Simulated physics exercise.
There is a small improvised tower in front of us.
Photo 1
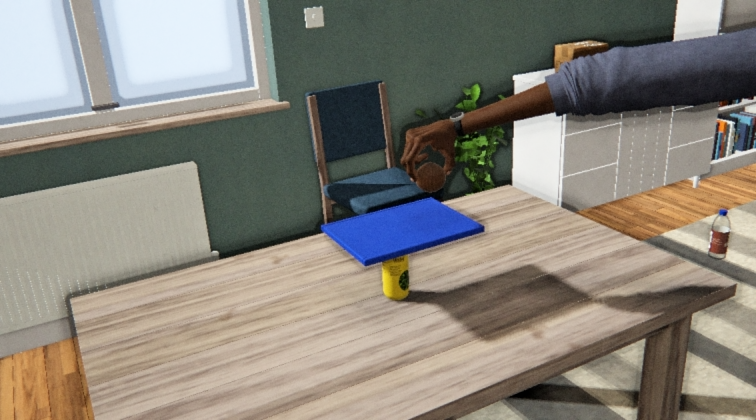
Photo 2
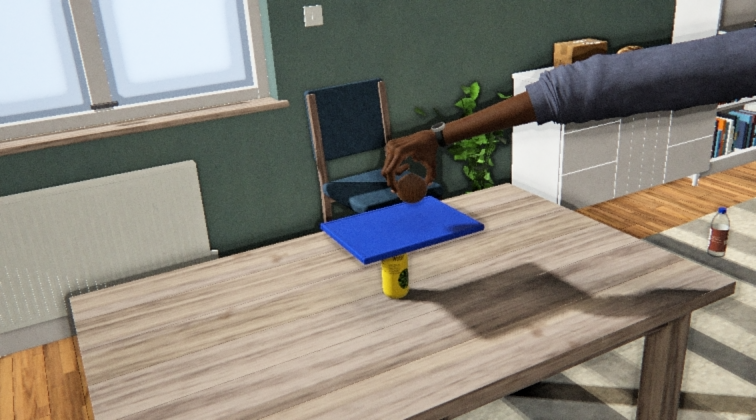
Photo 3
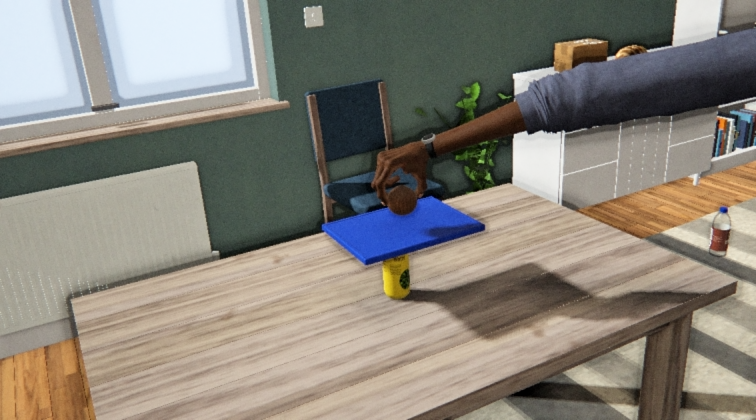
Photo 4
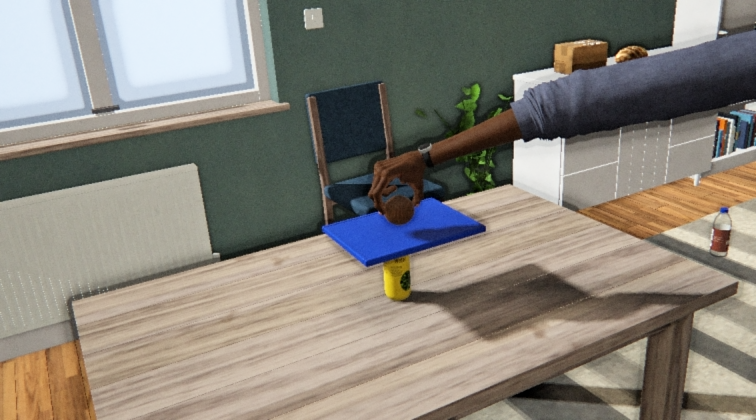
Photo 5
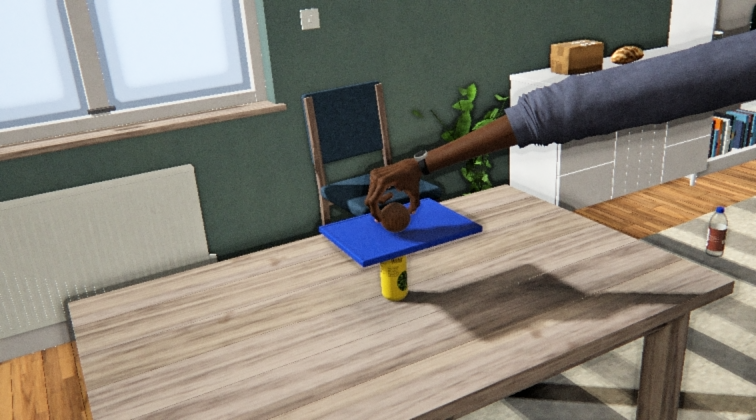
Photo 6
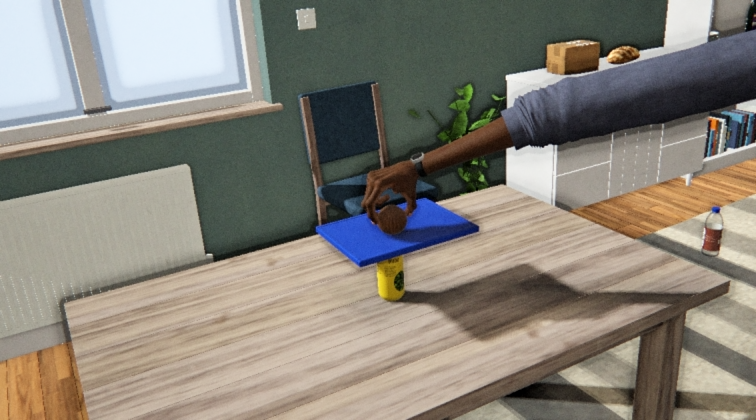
A hand lowering a round brown onion onto a blue lid balanced on a yellow can, then keeping hold of it.
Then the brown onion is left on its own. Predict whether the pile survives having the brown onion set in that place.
Prediction: The pile survives intact.
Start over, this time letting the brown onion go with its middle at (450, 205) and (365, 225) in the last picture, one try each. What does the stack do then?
Well, the first time the stack comes down, and the second time it stays put.
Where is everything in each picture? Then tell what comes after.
In the first picture, still above its spot; brown onion (430, 177); blue lid (402, 228).
In the second picture, still above its spot; brown onion (411, 188); blue lid (401, 227).
In the third picture, still above its spot; brown onion (402, 200); blue lid (402, 227).
In the fourth picture, still above its spot; brown onion (399, 210); blue lid (403, 229).
In the fifth picture, set down, still held; brown onion (395, 217); blue lid (400, 229).
In the sixth picture, set down, still held; brown onion (392, 219); blue lid (396, 229).
Then, 0.30 s after the last picture, nothing has stirred.
Then, 0.70 s after the last picture, brown onion resting near (392, 220).
At rest, all 3 in place. Seen from the same camera at the end, brown onion near (392, 220). The stack keeps its balance.
